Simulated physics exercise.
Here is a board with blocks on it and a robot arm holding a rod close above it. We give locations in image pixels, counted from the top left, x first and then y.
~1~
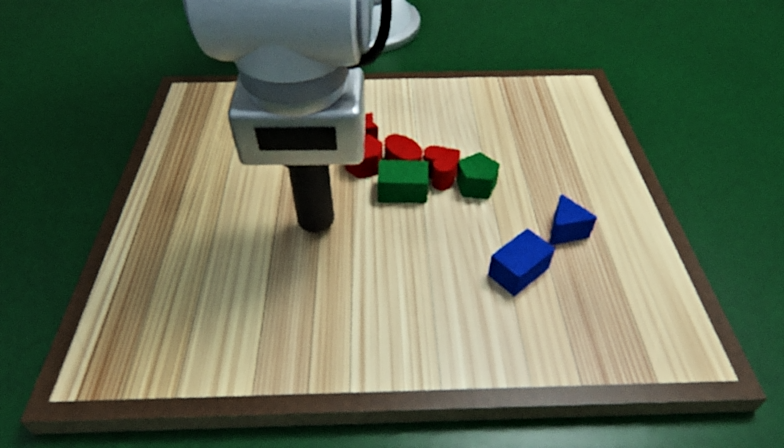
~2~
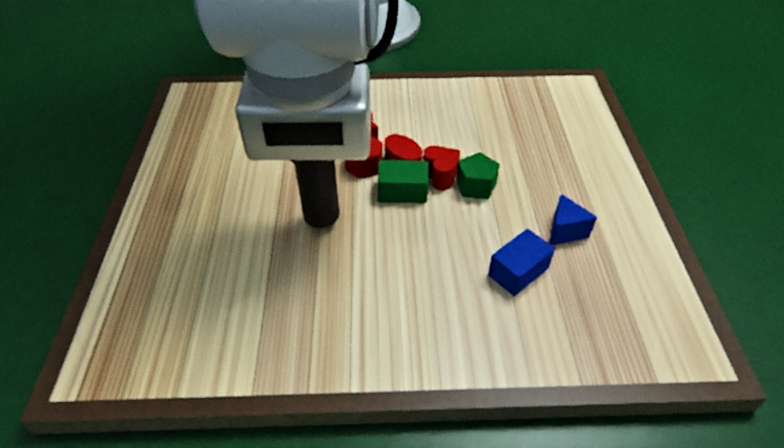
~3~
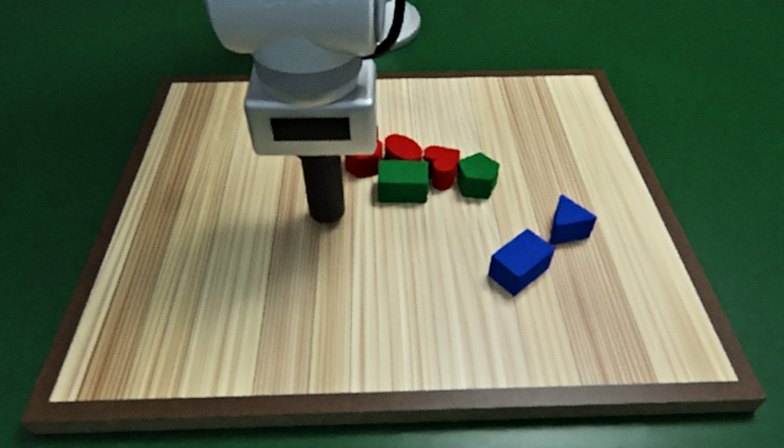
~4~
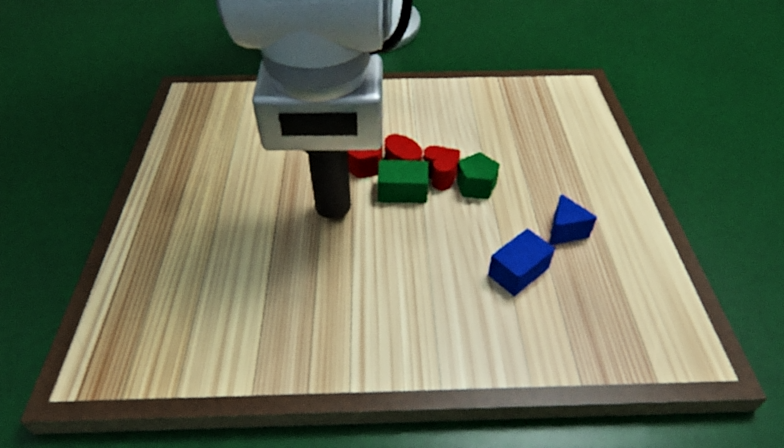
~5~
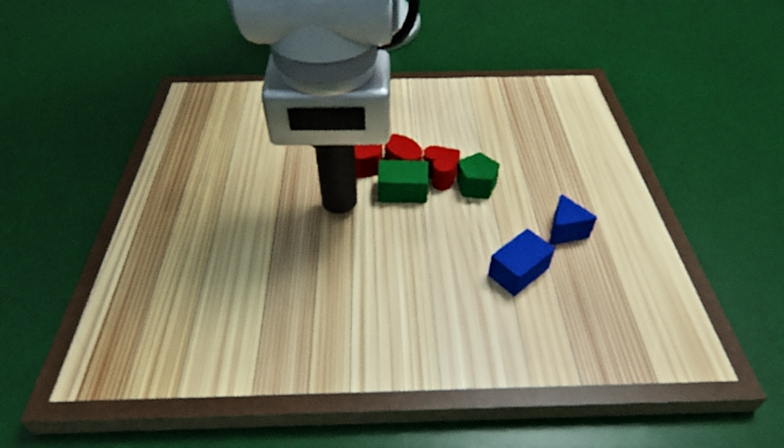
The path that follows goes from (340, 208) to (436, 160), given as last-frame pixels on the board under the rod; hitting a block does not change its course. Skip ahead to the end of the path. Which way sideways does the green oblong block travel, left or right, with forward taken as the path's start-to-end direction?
Goes right.
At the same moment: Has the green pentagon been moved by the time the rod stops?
Yes - that is the case.
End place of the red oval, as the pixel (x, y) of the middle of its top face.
The centre of its top face lies at (427, 121).
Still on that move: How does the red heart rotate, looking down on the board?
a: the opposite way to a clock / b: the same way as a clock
Correct choice: A.
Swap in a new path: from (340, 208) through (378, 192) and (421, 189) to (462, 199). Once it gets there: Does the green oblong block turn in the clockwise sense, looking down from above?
I expect not.
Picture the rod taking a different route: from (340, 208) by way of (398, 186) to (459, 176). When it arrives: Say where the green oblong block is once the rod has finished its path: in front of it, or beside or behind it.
Most likely the green oblong block stays ahead.
The first path, step by step. One third of the way, rod (373, 184); green oblong block (417, 168); red heart (448, 155), turned 15° anticlockwise; green pentagon (483, 166), turned 10° clockwise.
Two thirds of the way, rod (407, 167); red oval (415, 134), turned 50° anticlockwise; green oblong block (448, 163), turned 20° clockwise; red heart (470, 147), turned 45° anticlockwise; green pentagon (500, 166), turned 60° clockwise.
At the end, rod (436, 153); red oval (427, 121), turned 85° anticlockwise; green oblong block (462, 164), turned 45° clockwise; red heart (476, 143), turned 30° anticlockwise; green pentagon (512, 169), turned 40° clockwise.
